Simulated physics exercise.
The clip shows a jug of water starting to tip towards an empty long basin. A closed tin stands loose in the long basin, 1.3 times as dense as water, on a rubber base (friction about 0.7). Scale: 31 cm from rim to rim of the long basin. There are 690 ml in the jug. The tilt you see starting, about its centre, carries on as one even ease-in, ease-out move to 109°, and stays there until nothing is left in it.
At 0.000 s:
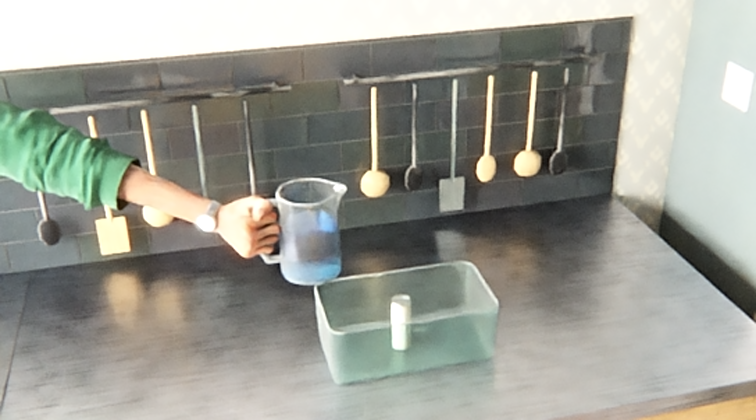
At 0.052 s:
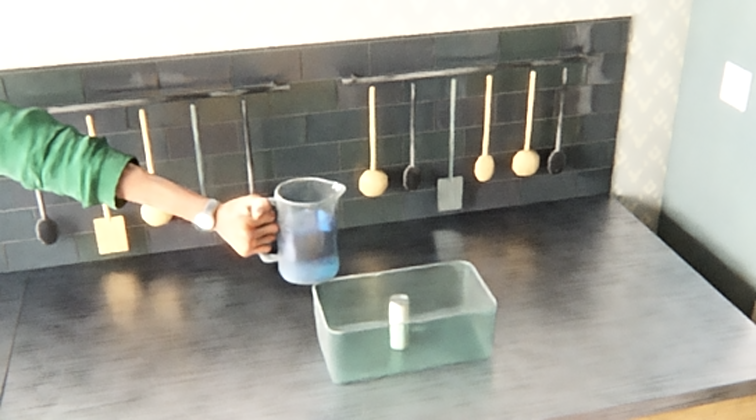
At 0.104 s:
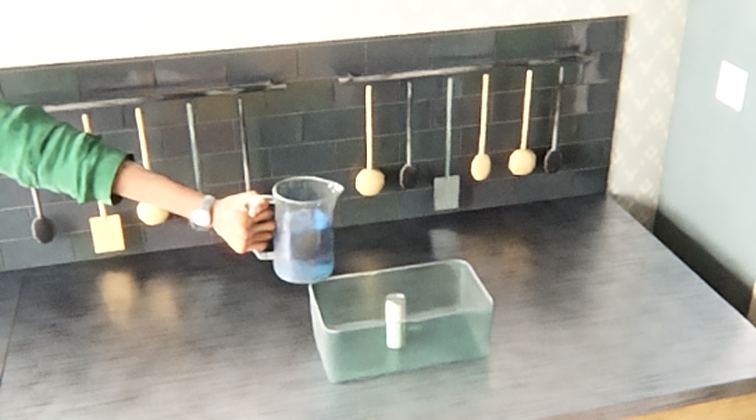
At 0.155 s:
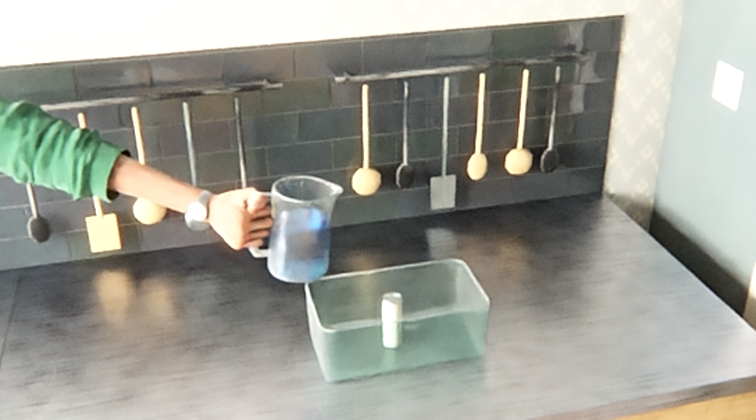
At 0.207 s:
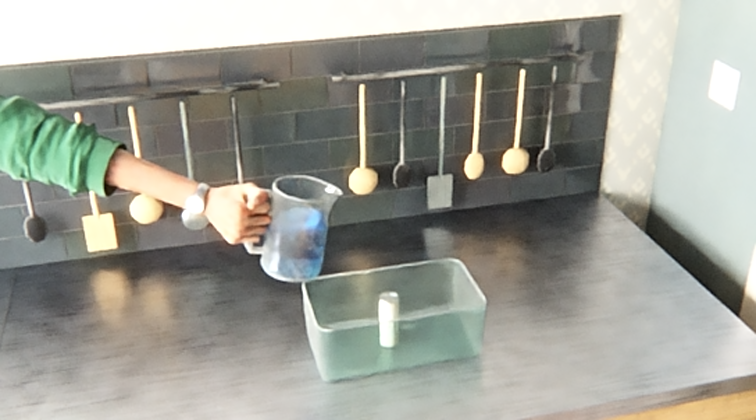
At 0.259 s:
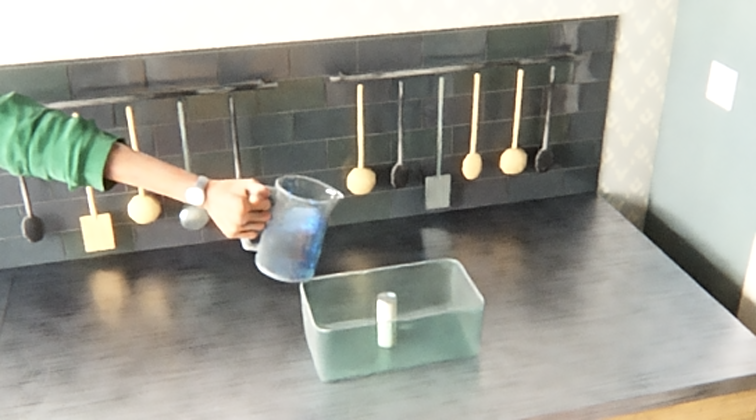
A glass jug of bluish water, held upright by a hand in a green sleeve, begins leaning slowly to the right. The hand tilts it further, its spout toward a clear, long basin with a small pale tin standing inside, and the jug ends moderately slanted, with the water still inside it.
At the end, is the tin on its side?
The tin falls.
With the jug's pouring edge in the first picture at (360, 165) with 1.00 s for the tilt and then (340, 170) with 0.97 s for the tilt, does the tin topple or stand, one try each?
First it remains upright; then it falls.
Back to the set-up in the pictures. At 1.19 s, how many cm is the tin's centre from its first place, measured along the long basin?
About 4 cm.
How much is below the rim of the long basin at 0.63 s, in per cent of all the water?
Near 0 in a hundred.
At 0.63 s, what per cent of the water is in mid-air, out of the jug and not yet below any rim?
About 5 per cent.
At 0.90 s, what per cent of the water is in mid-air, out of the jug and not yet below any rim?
Some 26 per cent.
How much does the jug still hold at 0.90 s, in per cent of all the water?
Some 40 per cent.
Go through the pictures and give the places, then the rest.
In the first picture, tilt 0°; pouring edge (346, 188); surface from (280, 225) to (336, 217); the long basin's rim runs from (322, 309) to (485, 284); the tin's top is at (401, 302).
In the second picture, tilt 1°; pouring edge (345, 187); surface from (279, 224) to (334, 217).
In the third picture, tilt 3°; pouring edge (343, 188); surface from (275, 223) to (331, 216).
In the fourth picture, tilt 6°; pouring edge (342, 189); surface from (272, 223) to (328, 215).
In the fifth picture, tilt 11°; pouring edge (342, 191); surface from (269, 223) to (326, 215).
In the sixth picture, tilt 17°; pouring edge (343, 196); surface from (266, 226) to (325, 215).
Then, 0.63 s in, the tilt is 76° and 95 per cent is still to pour; the tin stands where it began.
Then, 0.90 s in, the tilt is 107° and 40 per cent is still to pour; the tin stands where it began.
Then, 1.19 s in, the tilt is 109° and 5 per cent is still to pour; the tin leans 14°.
Then, 1.50 s in, the tilt is 109° and 0 per cent is still to pour; the tin lies on its side.
Finally, the tin lies on its side.
